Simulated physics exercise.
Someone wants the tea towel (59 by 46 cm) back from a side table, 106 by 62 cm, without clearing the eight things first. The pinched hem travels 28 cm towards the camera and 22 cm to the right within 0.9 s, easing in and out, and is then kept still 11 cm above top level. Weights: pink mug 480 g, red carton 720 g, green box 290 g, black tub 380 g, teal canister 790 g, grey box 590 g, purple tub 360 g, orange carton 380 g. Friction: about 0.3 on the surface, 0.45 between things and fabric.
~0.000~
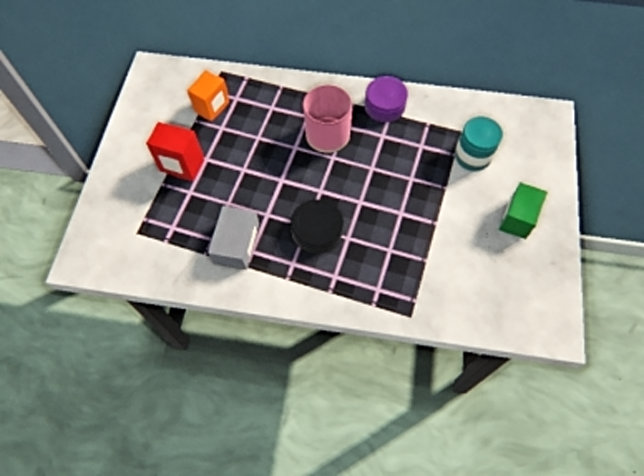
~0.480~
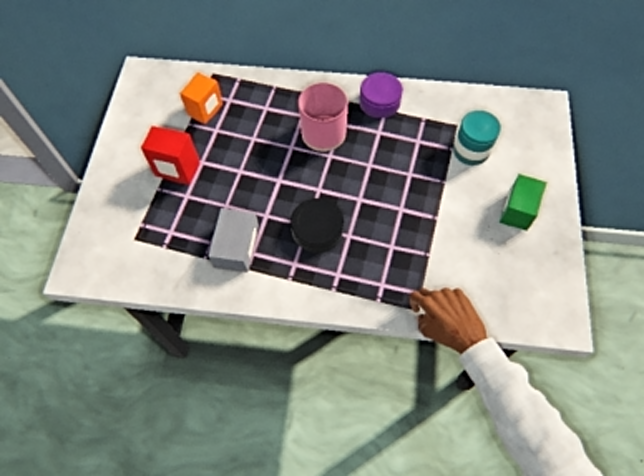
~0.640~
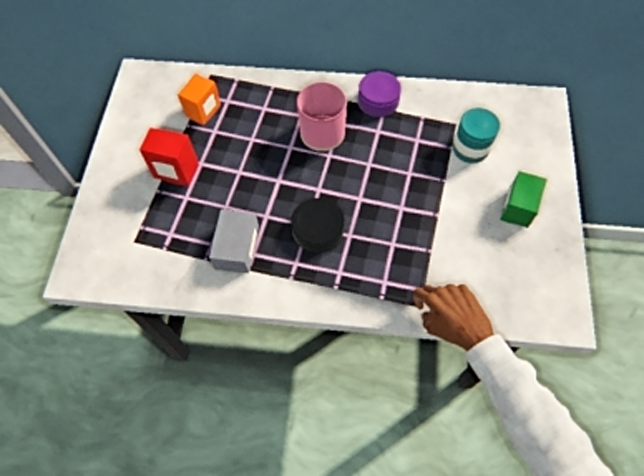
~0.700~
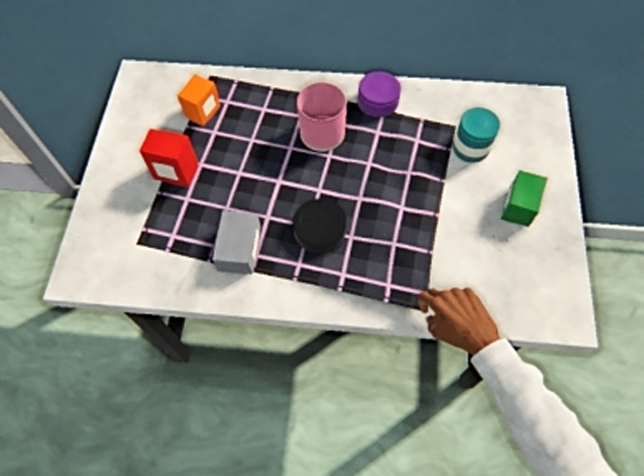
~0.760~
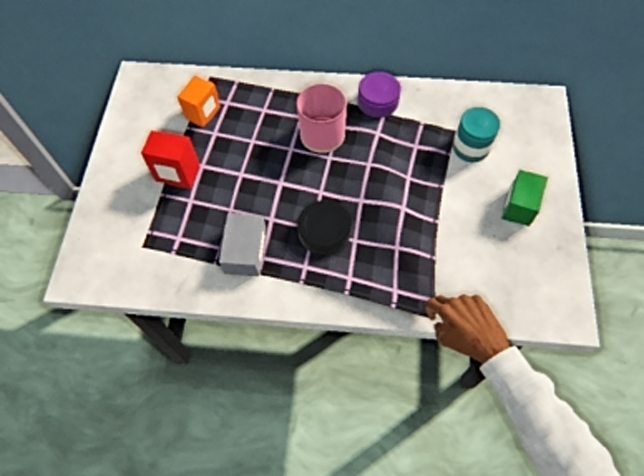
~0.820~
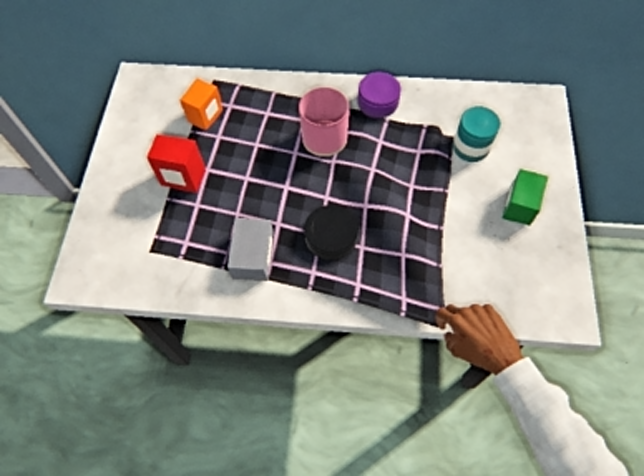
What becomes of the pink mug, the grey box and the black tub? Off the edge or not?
Result: Pink mug remains up there, grey box drops off, black tub drops off.
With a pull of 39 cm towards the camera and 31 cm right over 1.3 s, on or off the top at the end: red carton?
In that case: Red carton drops off.
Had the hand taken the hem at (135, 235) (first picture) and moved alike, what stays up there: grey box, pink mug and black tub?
Then: Grey box goes over, pink mug stays on, black tub stays up.
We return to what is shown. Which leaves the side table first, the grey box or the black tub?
First goes the grey one.
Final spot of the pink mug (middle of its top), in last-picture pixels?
Near (509, 298).
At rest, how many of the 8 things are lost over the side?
That makes 3.
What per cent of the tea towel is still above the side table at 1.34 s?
About 70 per cent.
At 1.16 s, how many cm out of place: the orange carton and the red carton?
About: Orange carton 15 cm, red carton 25 cm.
At 1.0 s, 95 % of the tea towel is still over the top; black tub 14 cm off its start, grey box 13 cm off its start, pink mug 12 cm off its start.
At 1.2 s, 80 % of the tea towel is still over the top; black tub 25 cm off its start, pink mug 23 cm off its start, grey box 23 cm off its start.
At 1.3 s, 70 % of the tea towel is still over the top; black tub 35 cm off its start at (455, 349), grey box over the edge, pink mug 33 cm off its start at (440, 205).
At 1.5 s, 50 % of the tea towel is still over the top; grey box over the edge, black tub 43 cm off its start, pink mug 42 cm off its start.
At 3.1 s, 30 % of the tea towel is still over the top; pink mug 53 cm off its start at (509, 298), grey box over the edge, black tub over the edge, red carton over the edge.
